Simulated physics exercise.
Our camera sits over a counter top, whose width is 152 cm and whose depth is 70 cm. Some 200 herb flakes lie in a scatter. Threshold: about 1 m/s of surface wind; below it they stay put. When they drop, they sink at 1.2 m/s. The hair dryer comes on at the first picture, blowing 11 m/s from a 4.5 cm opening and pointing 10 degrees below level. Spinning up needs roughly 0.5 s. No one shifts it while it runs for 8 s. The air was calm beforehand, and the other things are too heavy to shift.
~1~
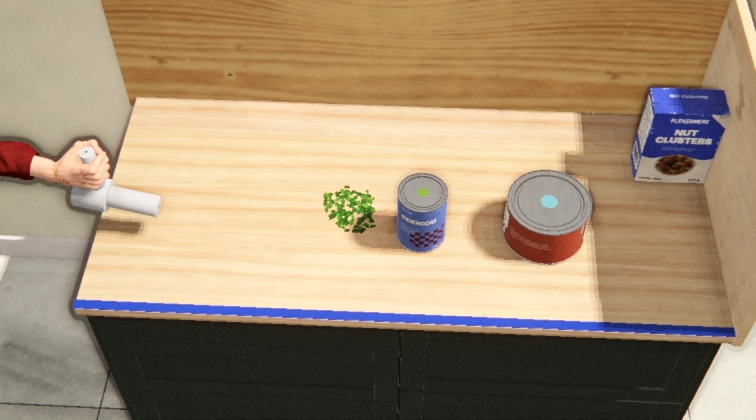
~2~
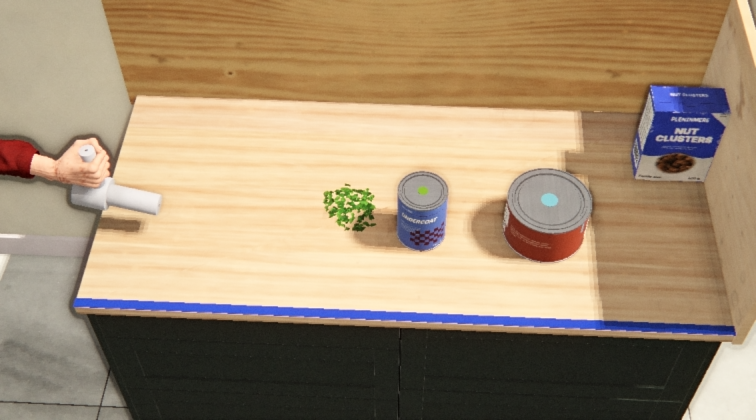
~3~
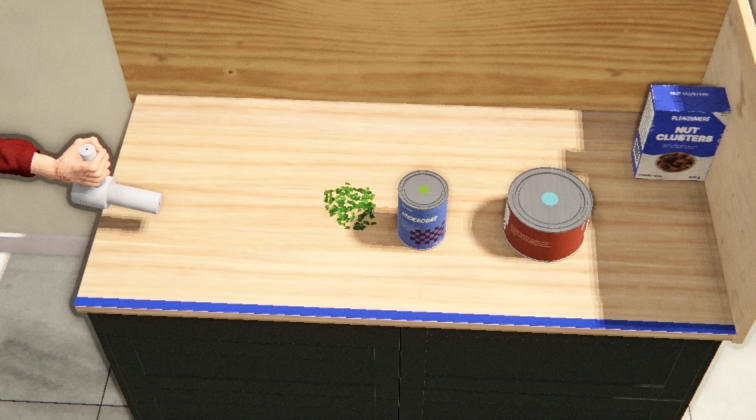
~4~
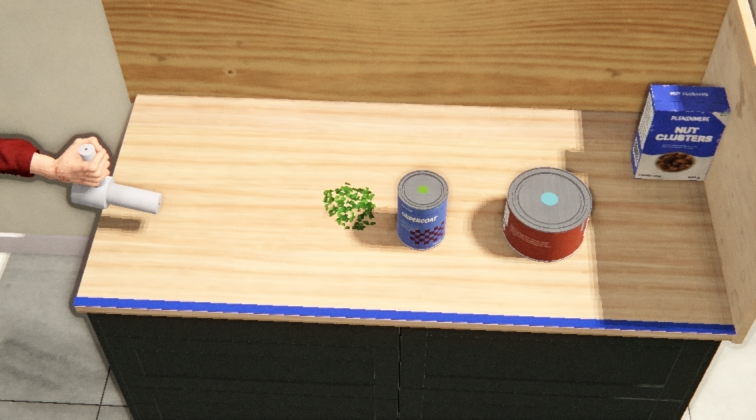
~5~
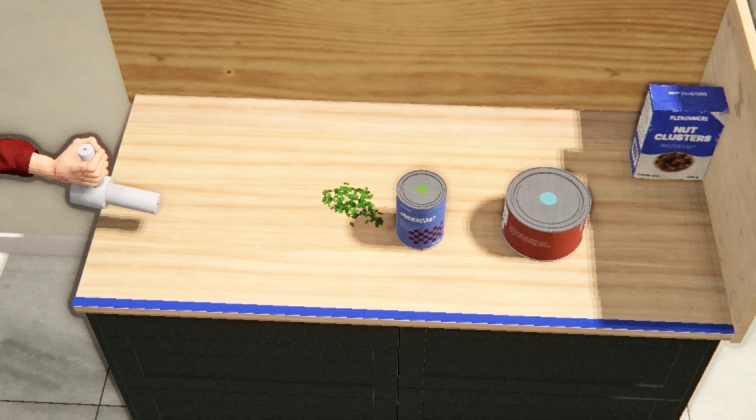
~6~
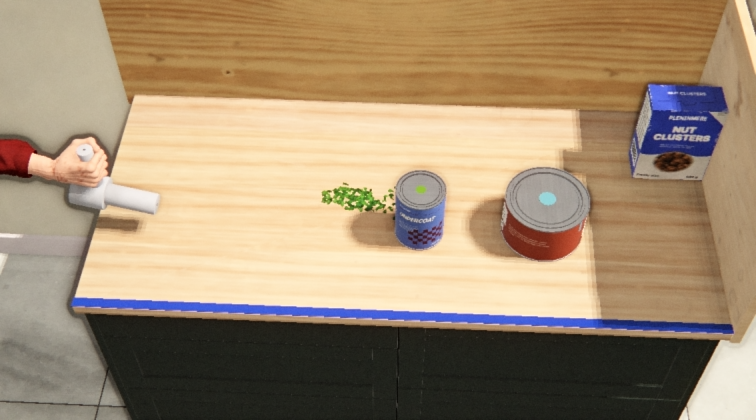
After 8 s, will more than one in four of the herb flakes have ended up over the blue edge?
No, A quarter or less goes over that edge.
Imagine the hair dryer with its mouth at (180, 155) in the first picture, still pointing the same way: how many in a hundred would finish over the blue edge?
Outcome: Some 80 in a hundred.
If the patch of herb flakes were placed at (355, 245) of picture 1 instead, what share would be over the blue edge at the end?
That comes to some 50 in a hundred.
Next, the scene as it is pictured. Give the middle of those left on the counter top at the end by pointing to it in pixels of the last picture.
Look somewhere near (550, 121).
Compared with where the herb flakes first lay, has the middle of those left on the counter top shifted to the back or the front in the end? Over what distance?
It has moved to the far side by around 30 cm.
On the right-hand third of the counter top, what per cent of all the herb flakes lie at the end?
80 %.
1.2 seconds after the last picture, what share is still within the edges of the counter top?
About 100 % remain.
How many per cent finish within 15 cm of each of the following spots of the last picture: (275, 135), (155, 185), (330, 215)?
First spot near 0 %, second near 0 %, third near 0 %.
Then, 1.2 s after the last picture, 0 % are over the blue edge; the middle of those still in play is near (527, 131); 10 % have settled or left.
Then, 2.1 s after the last picture, 0 % are over the blue edge; the middle of those still in play is near (534, 125); 13 % have settled or left.
Then, 4.0 s after the last picture, 0 % are over the blue edge; the middle of those still in play is near (542, 125); 25 % have settled or left.
Then, 7.6 s after the last picture, at the end, 0 % are over the blue edge; the middle of those still in play is near (550, 121).
